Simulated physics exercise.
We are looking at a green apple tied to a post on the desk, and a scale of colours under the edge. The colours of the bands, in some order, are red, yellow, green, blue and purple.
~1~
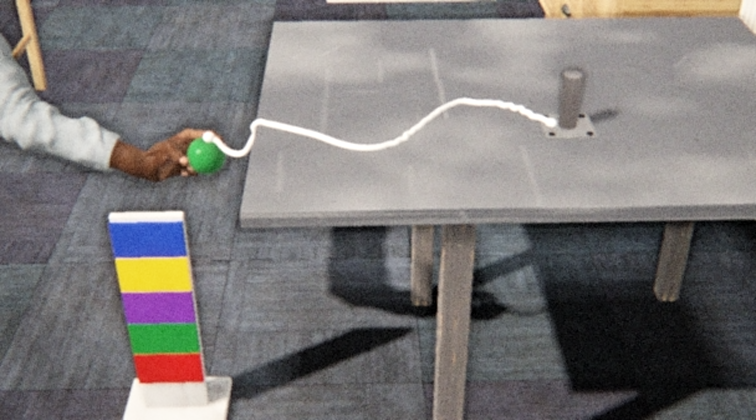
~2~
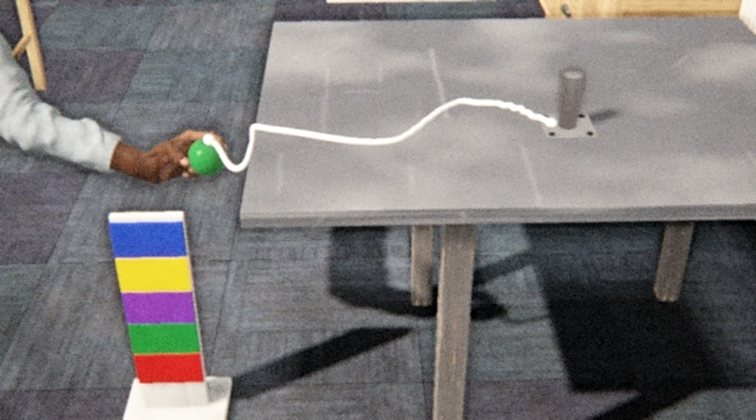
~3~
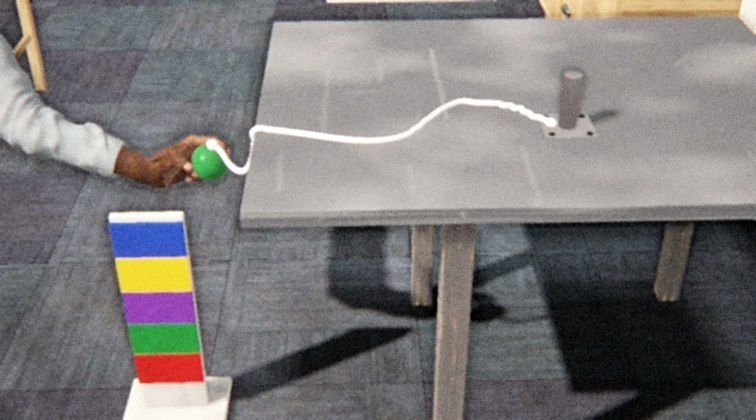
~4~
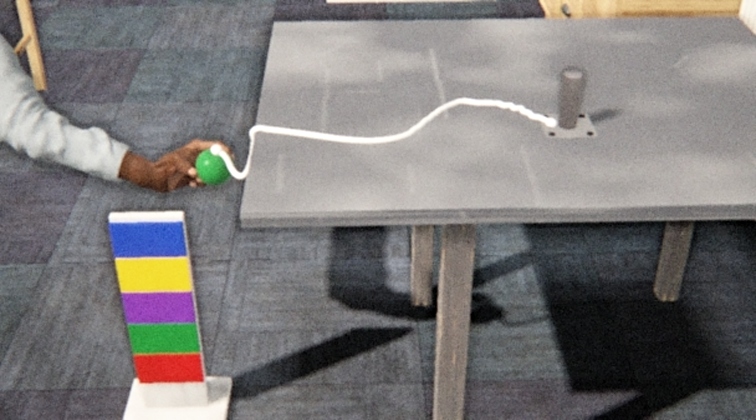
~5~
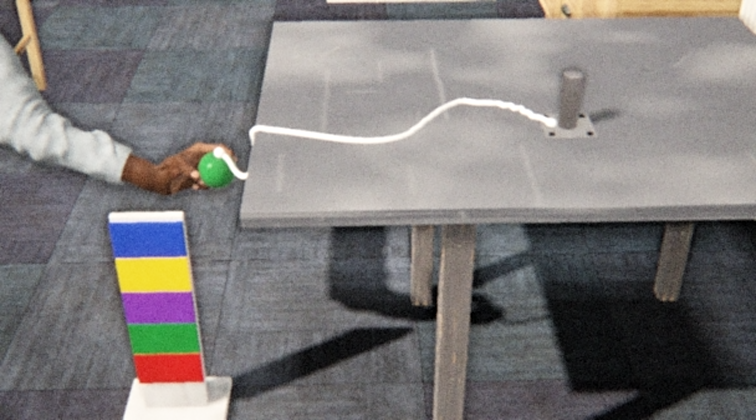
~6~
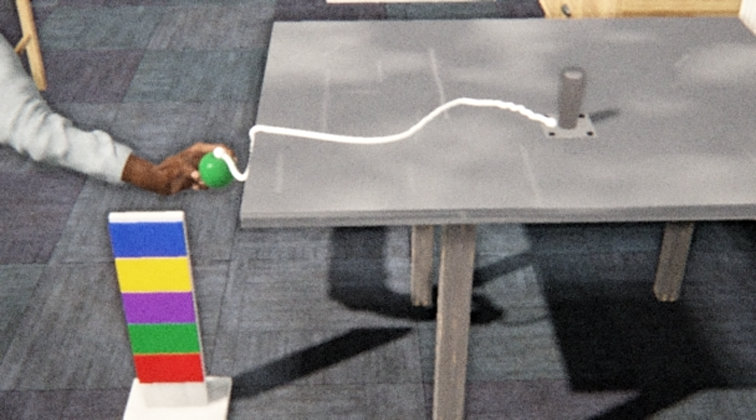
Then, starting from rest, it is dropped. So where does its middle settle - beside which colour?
Beside yellow.
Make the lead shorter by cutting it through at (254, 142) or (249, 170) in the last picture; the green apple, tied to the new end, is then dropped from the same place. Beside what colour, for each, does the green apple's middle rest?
Cut one gives above them all; cut two gives blue.
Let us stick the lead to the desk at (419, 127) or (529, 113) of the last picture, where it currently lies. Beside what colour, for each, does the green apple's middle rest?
For the first place it's blue, and for the second yellow.
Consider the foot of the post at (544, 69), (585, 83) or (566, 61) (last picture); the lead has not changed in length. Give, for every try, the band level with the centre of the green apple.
Result 1: Yellow. Result 2: Blue. Result 3: Blue.
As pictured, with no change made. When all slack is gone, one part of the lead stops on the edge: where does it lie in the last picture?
Around (322, 137).
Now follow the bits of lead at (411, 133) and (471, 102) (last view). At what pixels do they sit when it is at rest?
Around (348, 119), then around (448, 122).
A little later, apple near (281, 268); level with yellow.
Next, apple near (263, 276); level with yellow.
When it is over, apple near (266, 278); level with yellow. At yellow.
